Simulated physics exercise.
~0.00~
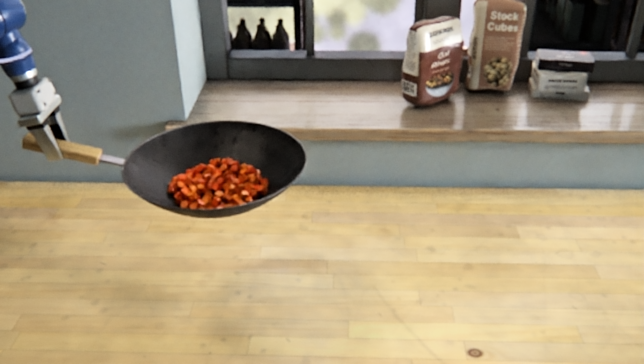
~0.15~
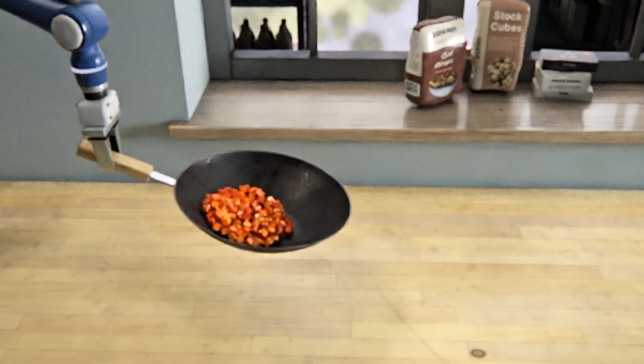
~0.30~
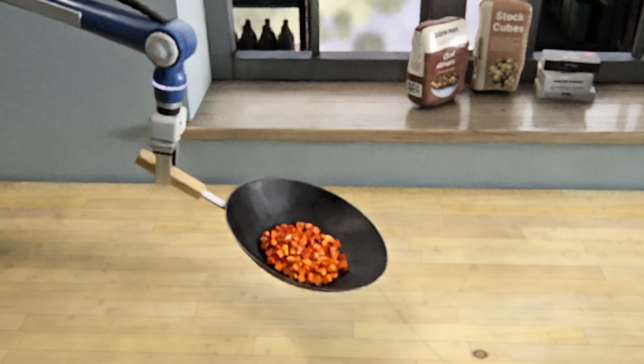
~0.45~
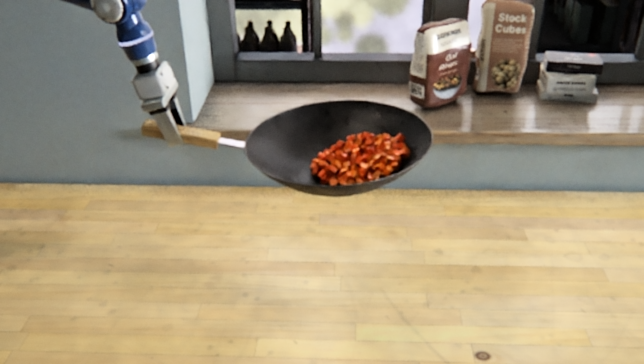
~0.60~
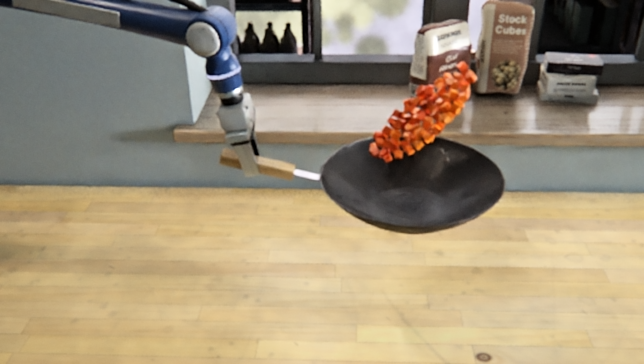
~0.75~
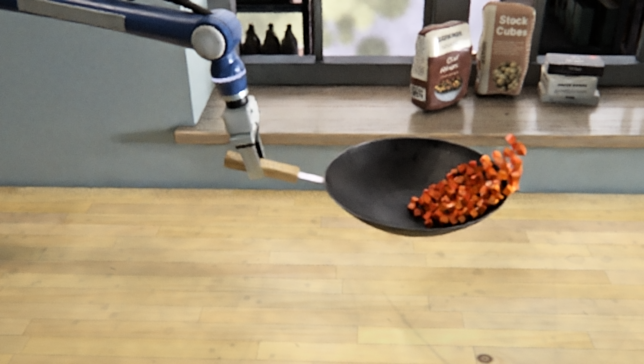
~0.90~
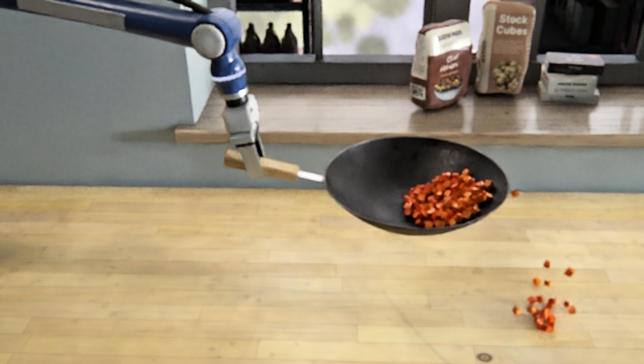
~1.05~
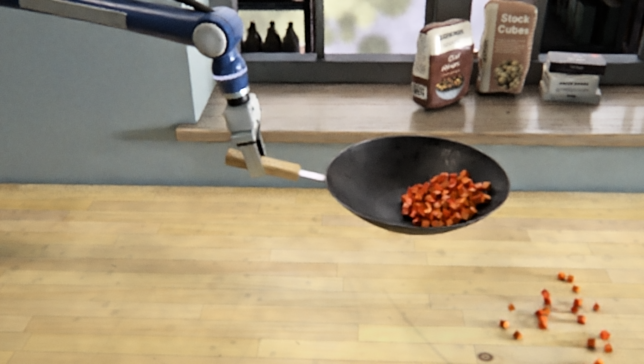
Robot arm swinging a dark wok and tossing chopped red vegetables, catching most while some spill onto the wooden table at right.
